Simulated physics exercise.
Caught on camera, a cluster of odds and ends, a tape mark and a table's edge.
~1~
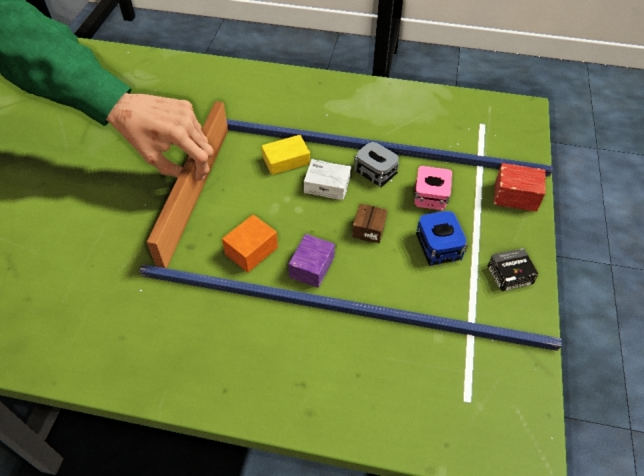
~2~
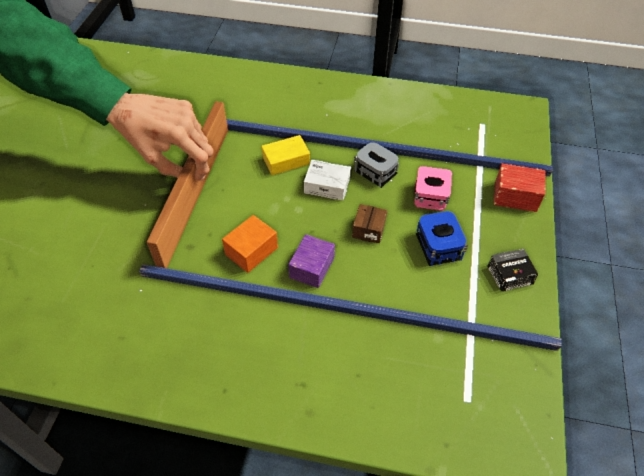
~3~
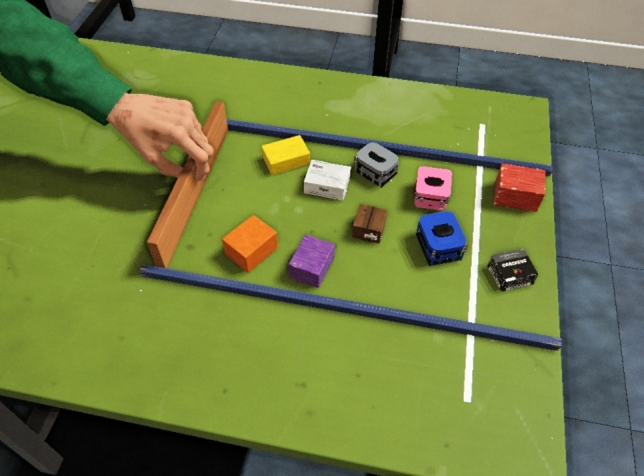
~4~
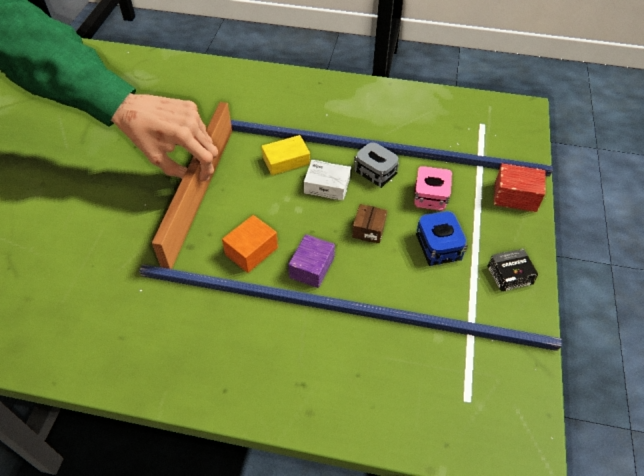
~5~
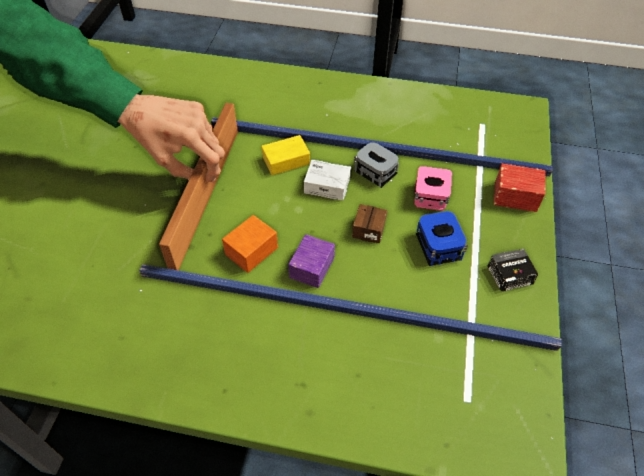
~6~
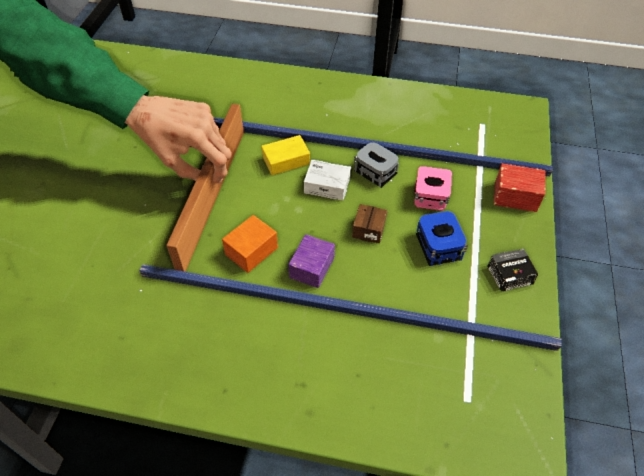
To begin with, a hand in a green sleeve holds a wooden board upright on a green table, left of nine scattered small blocks, boxes and cases between two blue rails. The hand then slides the board a short way to the right, while the objects and the white tape stay still.
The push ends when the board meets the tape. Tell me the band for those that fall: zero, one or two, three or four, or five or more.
In the end the number that fall off is one or two.
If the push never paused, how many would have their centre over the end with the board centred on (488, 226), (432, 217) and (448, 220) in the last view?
Place by place, 3, 0 and 0.
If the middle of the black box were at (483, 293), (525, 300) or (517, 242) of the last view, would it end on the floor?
In turn it comes down; goes over; falls.
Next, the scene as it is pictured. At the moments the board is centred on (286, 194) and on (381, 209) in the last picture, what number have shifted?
At the one place 4, at the other 7.
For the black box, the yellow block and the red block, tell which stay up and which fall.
The black box is lost; the yellow block is kept; the red block comes down.
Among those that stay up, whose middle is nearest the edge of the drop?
It is the pink case.
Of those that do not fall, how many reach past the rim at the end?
That would be 1.
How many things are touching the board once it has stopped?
That makes 4.
Early on, none off yet; red block at rest near (519, 188); black box at rest near (513, 270); blue case at rest near (441, 239).
Finally, the number that fall off is one or two; lost, black box and red block.
